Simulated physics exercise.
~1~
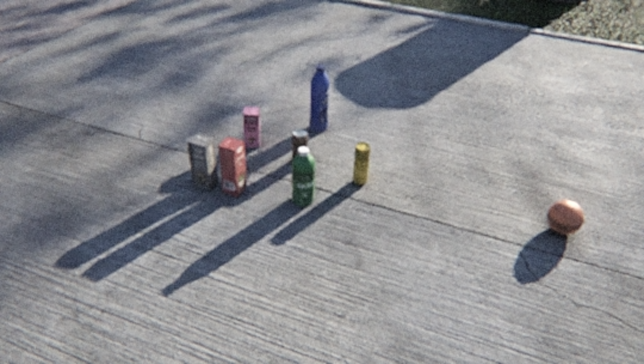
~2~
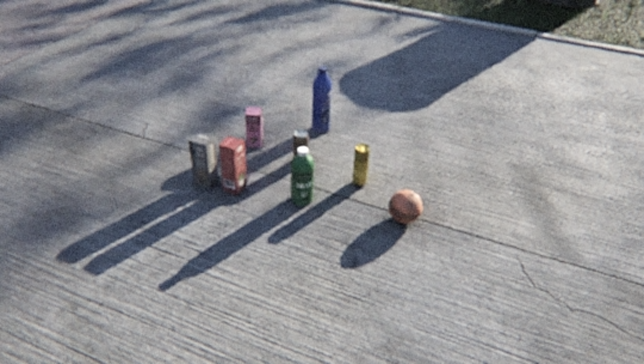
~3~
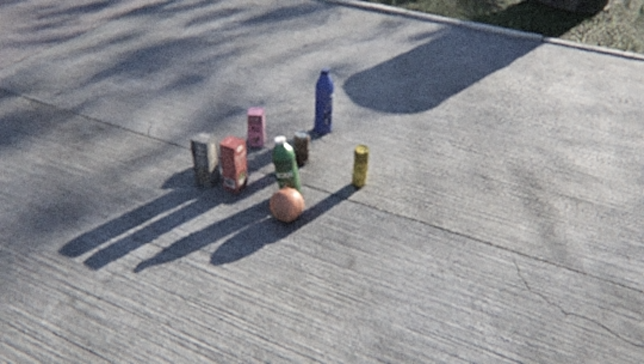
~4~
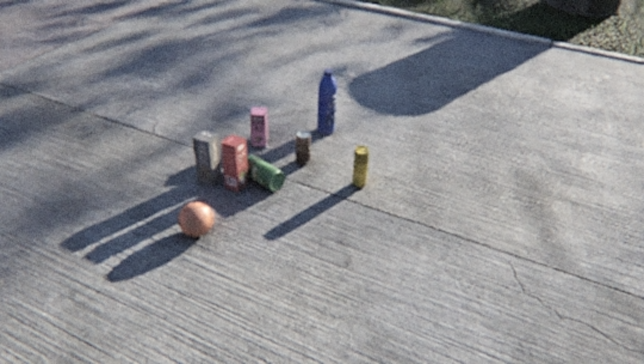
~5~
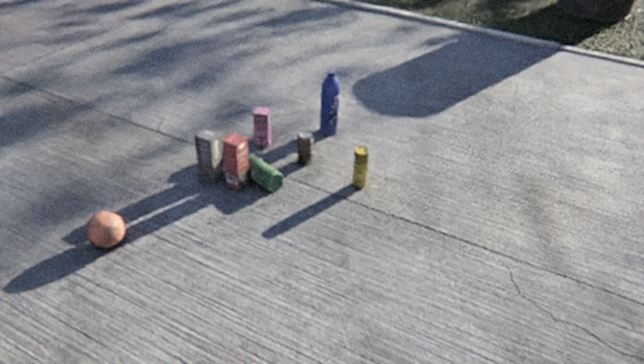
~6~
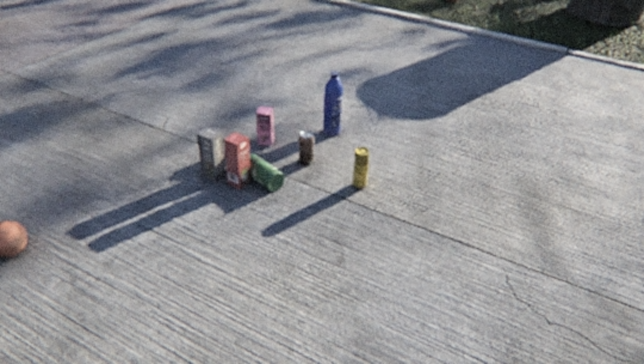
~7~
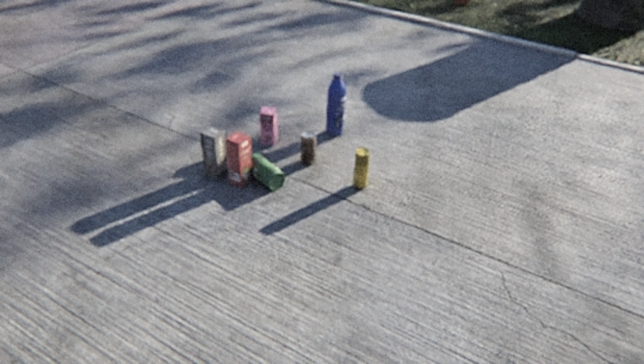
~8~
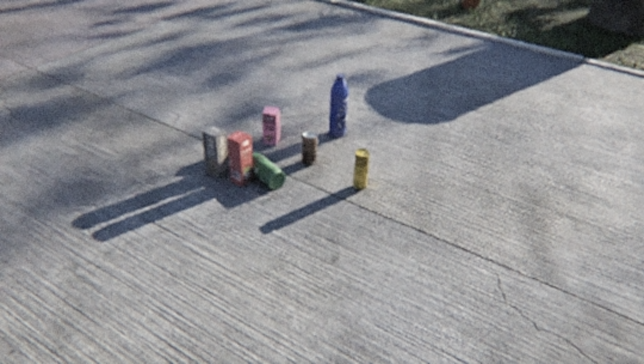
We see an orange ball roll from right to left across sunlit concrete toward a group of small cartons, cans and bottles, knocking over the green bottle and rolling out of view on the left, leaving the bottle on its side while the other items stay standing.
